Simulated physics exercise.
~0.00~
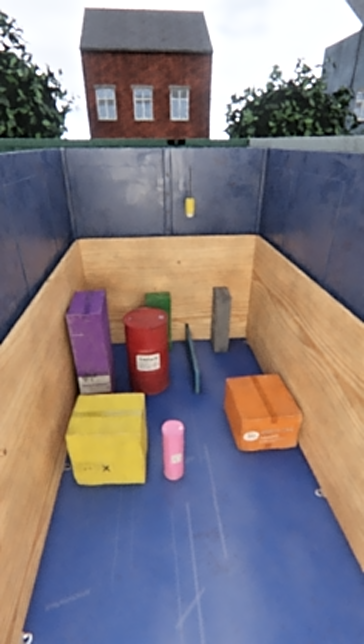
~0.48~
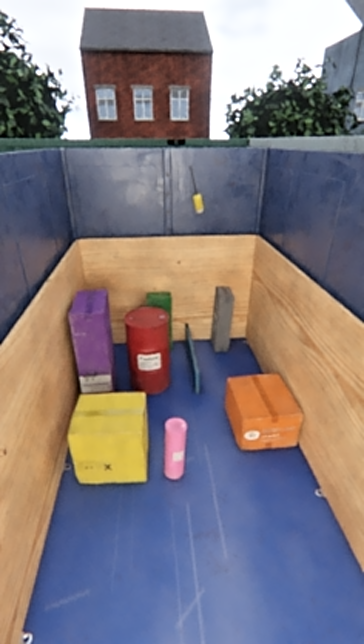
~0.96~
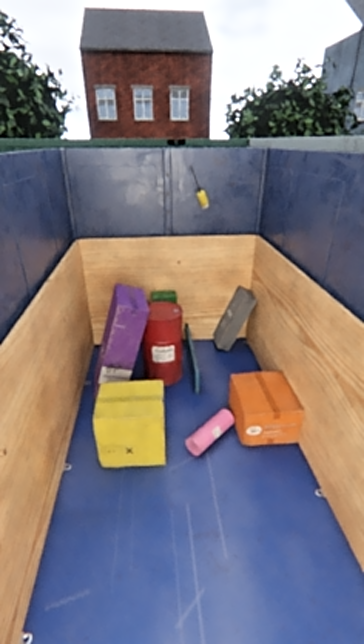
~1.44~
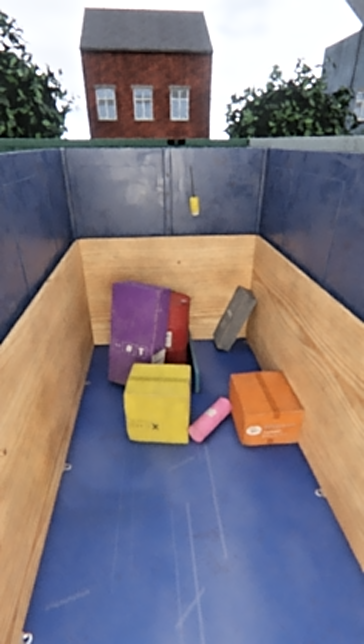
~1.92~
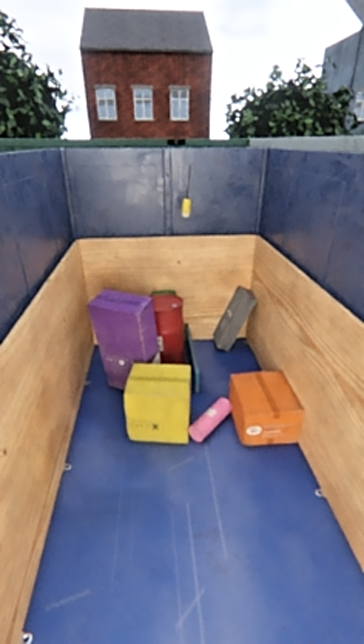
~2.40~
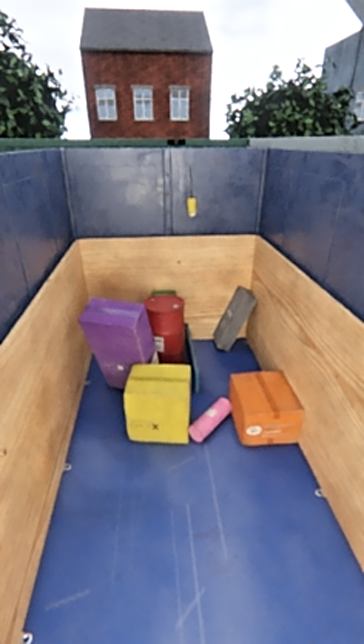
The open load bay of a van, with blue upper walls and wooden side panels, is seen from above its rear, looking forward, with a brick house beyond. A purple box, red drum and green box stand at left, a yellow box and pink canister nearer, and a grey box and orange box at right, around a low board. As a small yellow lamp swings, the yellow box and drum slide forward and right, the purple and grey boxes tilt, and the canister topples. The purple box leans farther right, then tips back left. Finally everything rests, the canister lying beside the orange box and the grey box leaning.
